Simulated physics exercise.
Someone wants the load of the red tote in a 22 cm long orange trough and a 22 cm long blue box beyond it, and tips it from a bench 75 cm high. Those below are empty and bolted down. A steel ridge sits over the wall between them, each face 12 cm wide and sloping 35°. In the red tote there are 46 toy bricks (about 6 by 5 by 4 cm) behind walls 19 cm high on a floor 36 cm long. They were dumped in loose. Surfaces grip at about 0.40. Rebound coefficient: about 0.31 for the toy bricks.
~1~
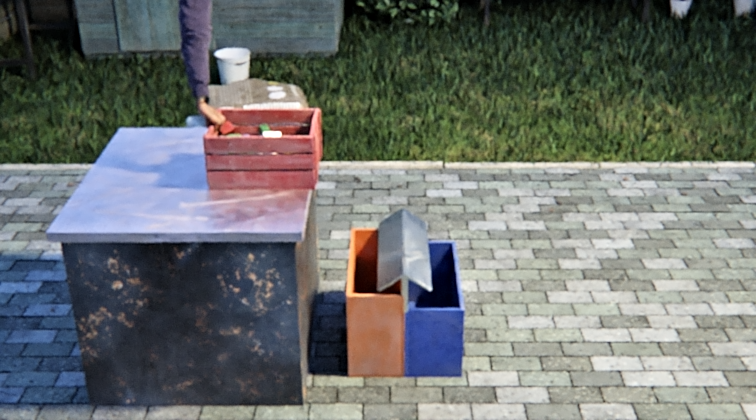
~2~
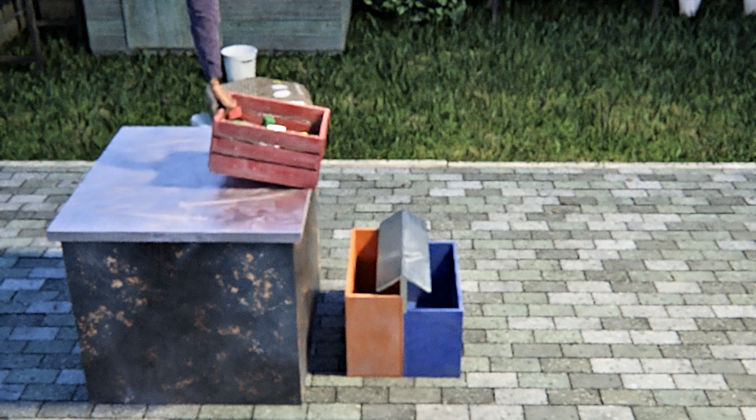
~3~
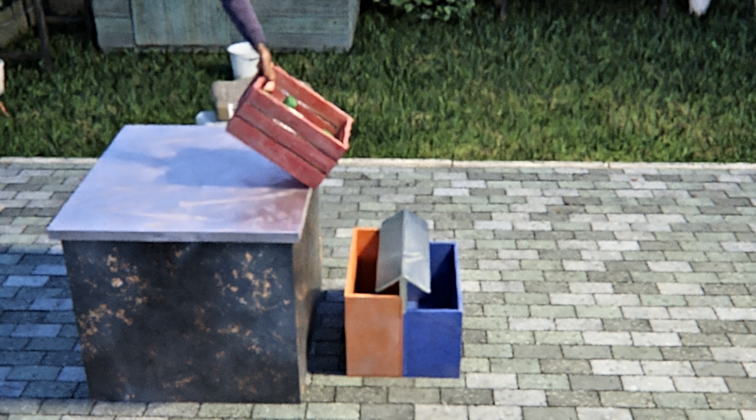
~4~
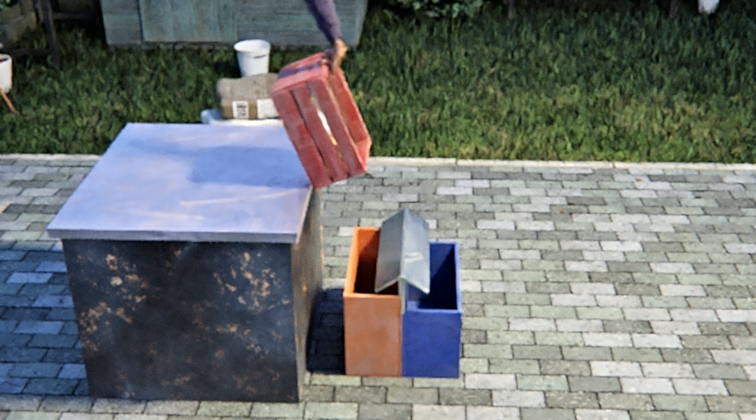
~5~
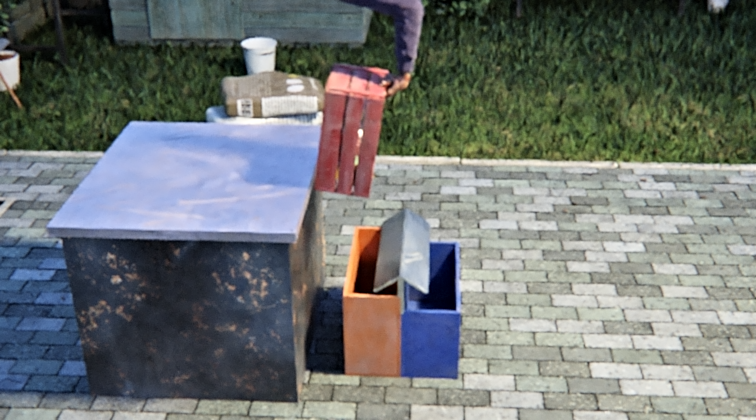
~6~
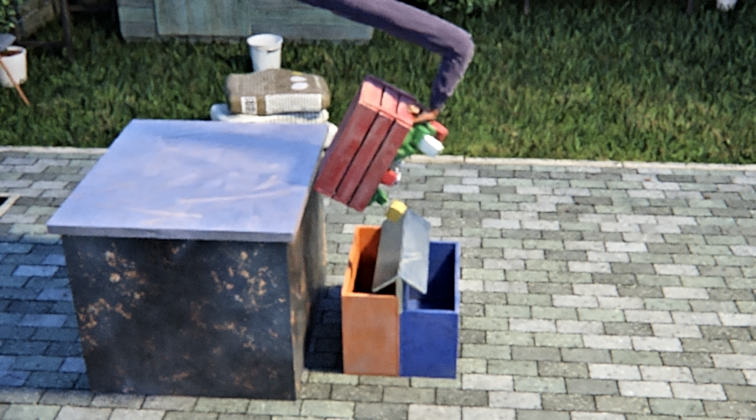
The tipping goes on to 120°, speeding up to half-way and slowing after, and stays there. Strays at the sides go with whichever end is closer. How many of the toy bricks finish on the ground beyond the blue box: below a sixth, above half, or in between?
Upwards of half of the toy bricks end on the ground beyond the blue box.
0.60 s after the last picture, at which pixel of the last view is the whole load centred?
At about (507, 333).
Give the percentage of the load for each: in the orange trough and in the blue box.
Roughly 15 and 20 per cent.
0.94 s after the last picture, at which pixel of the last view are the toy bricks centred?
At about (501, 336).
Then, 0.15 s after the last picture, tilt 120°; 7 still in the red tote and 39 in the air.
Then, 0.34 s after the last picture, tilt 120°; 4 still in the red tote, 3 in the orange trough, 6 in the blue box, 20 on the ground beyond the blue box and 13 in the air.
Then, 0.60 s after the last picture, tilt 120°; 4 in the orange trough, 8 in the blue box, 26 on the ground beyond the blue box and 8 in the air.
Outcome (0.94 s after the last picture), 7 in the orange trough, 9 in the blue box, 2 on the ground short of the orange trough and 28 on the ground beyond the blue box. Asked share, 28 of 46, 61 per cent.
